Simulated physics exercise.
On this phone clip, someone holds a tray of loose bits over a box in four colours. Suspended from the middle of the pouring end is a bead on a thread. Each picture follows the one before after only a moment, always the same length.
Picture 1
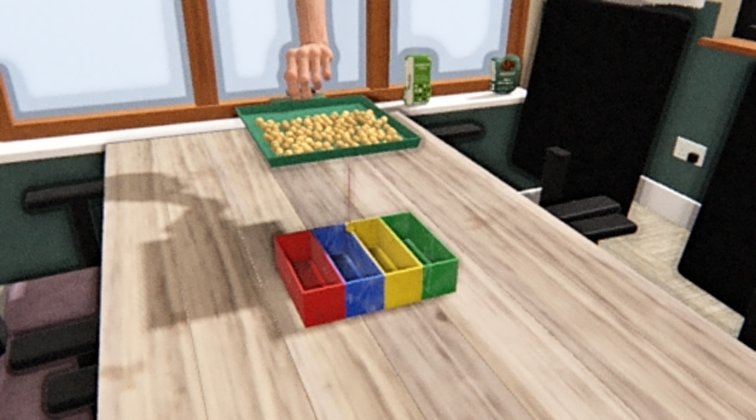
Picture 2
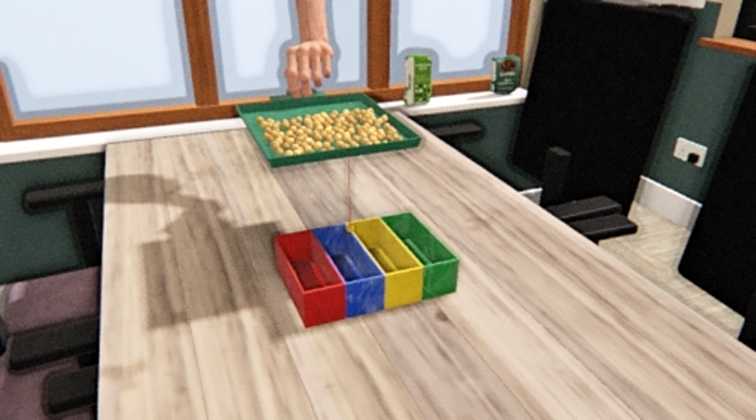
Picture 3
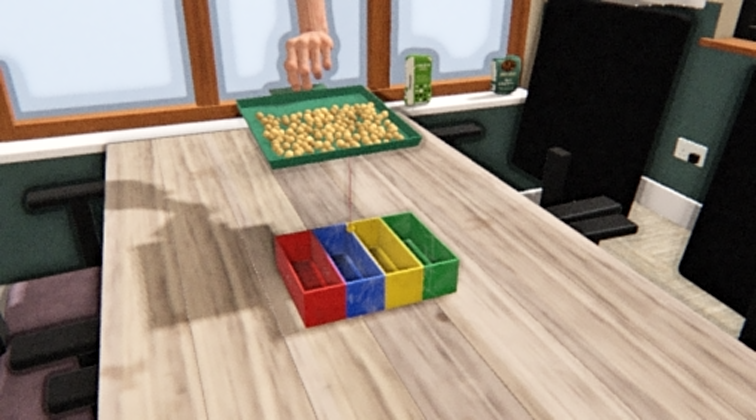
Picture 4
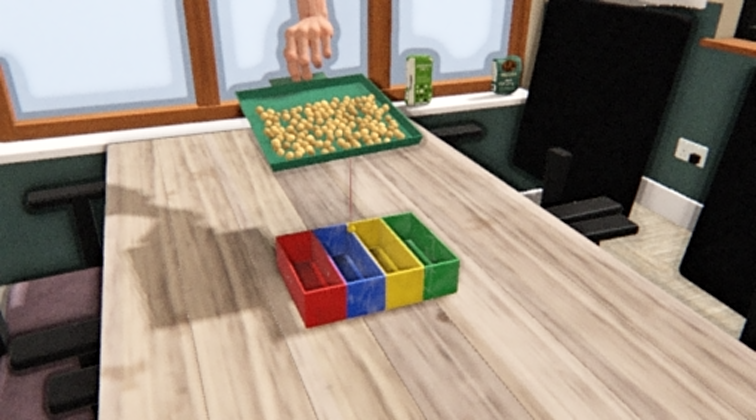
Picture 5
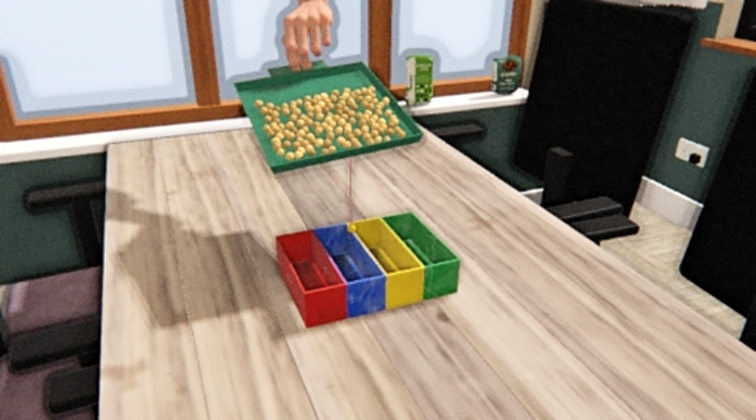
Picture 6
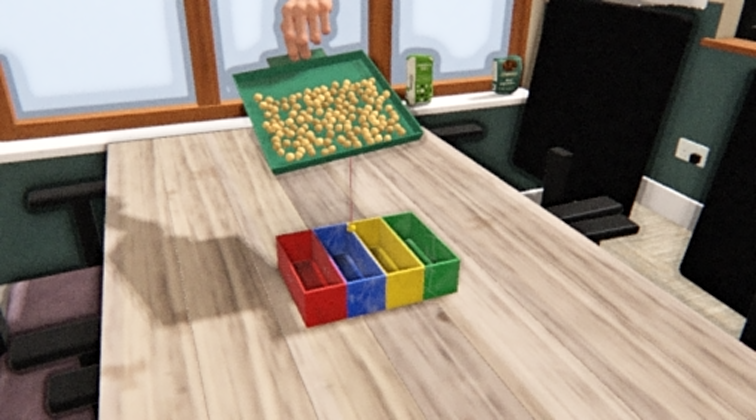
A hand gradually tilts a green tray of chickpeas, its near left corner lowest.
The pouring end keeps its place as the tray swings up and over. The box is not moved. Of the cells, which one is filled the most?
The red cell is filled the most.
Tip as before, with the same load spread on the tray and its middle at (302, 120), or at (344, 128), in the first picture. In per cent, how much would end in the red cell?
Respectively 50 and 30 per cent.
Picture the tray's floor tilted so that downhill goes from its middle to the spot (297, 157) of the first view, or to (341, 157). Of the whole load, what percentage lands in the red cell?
Close to 50 percent first and close to 30 percent second.
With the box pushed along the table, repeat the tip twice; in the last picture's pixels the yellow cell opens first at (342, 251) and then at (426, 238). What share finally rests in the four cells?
Roughly 100 per cent the first time and 30 per cent the second.
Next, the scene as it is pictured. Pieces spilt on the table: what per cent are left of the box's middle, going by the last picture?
80 %, roughly.
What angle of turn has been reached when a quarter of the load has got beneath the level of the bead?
It sits at roughly 115°.
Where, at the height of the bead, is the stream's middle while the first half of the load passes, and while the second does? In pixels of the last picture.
It goes through near (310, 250) first, then near (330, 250).
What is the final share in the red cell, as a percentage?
About 40 %.
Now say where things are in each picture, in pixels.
Corners of the pouring end near (271, 156) and (418, 137), level; middle of the load near (327, 132), dried chickpeas; bead on its thread near (350, 228); red cell near (325, 302); blue cell near (365, 293); yellow cell near (403, 284); green cell near (440, 276), in the first frame.
Corners of the pouring end near (271, 157) and (418, 137), level; middle of the load near (327, 131), in the second frame.
Corners of the pouring end near (272, 159) and (419, 136), tipped barely, lowest at the left corner; middle of the load near (328, 128), in the third frame.
Corners of the pouring end near (272, 162) and (420, 134), tipped a little, lowest at the left corner; middle of the load near (328, 124), in the fourth frame.
Corners of the pouring end near (273, 164) and (420, 133), tipped a little, lowest at the left corner; middle of the load near (328, 120), in the fifth frame.
Corners of the pouring end near (273, 166) and (420, 131), tipped clearly, lowest at the left corner; middle of the load near (328, 116); red cell near (326, 302); blue cell near (366, 293); yellow cell near (405, 285); green cell near (441, 276), in the sixth frame.
Shortly afterwards, tray tipped steeply; the whole lot on the tray.
Next, tray tipped past a quarter turn; the whole lot on the tray.
Some moments later, tray tipped past a quarter turn; near half in the red cell; near a quarter in the blue cell; a little in the yellow cell; near a quarter falling or outside the box.
In the end, tray tipped past a quarter turn; near half in the red cell; near a quarter in the blue cell; a little in the yellow cell; none at all in the green cell; near a quarter outside the box.
